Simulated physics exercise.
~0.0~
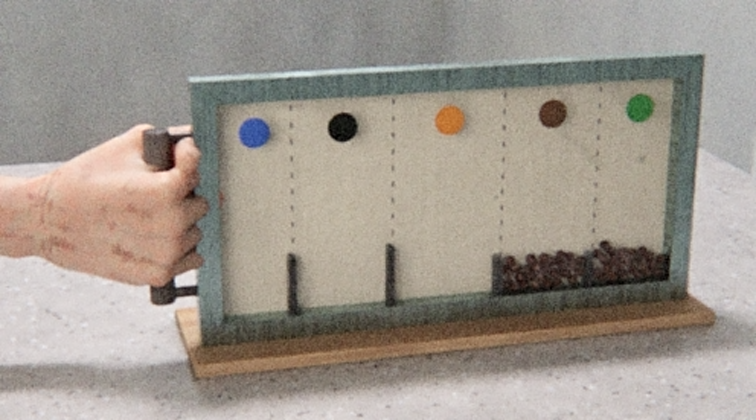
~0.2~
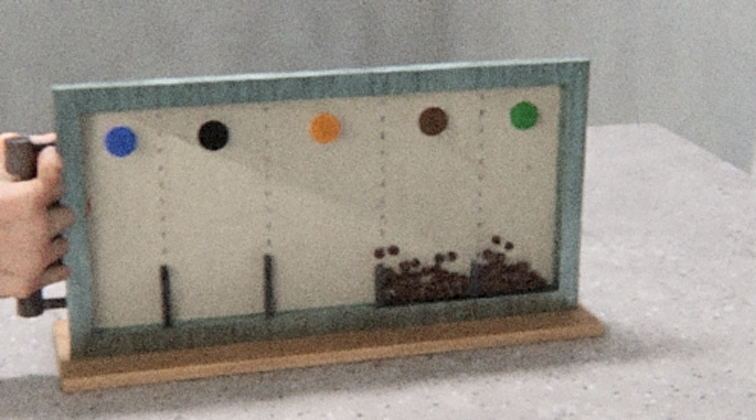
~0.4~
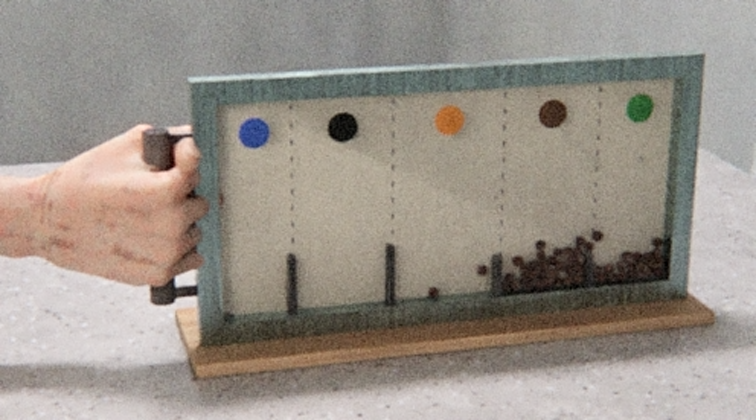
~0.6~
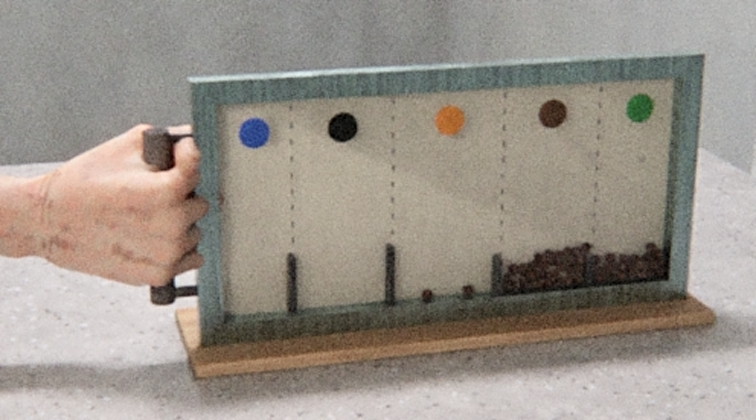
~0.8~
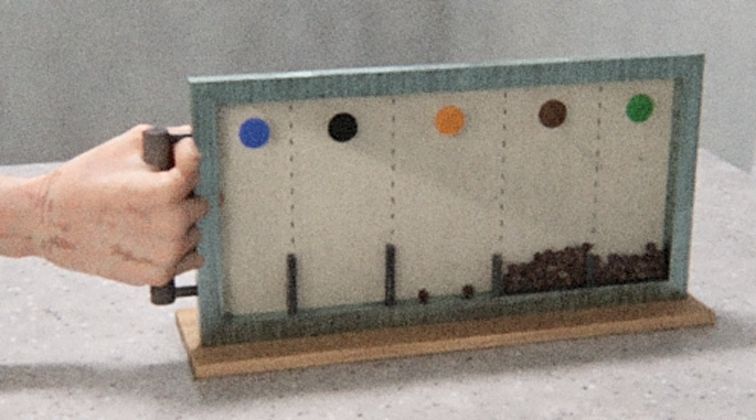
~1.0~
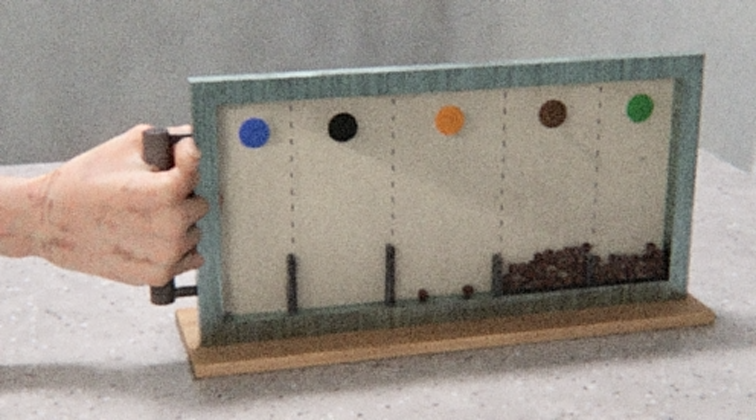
A flat, clear-fronted case with a blue-green frame and wooden base stands on a speckled pale counter, seen from the front and slightly above, as a hand at the left grips its dark handle. Five dots, blue, black, orange, brown and green from left to right, top strips split by dashed lines. Dark beads lie heaped under brown and green. The hand slides the case left, and the beads stir, then slides it back right to its start, scattering a few beads leftward. It ends still, with two beads under orange and the rest under brown and green.
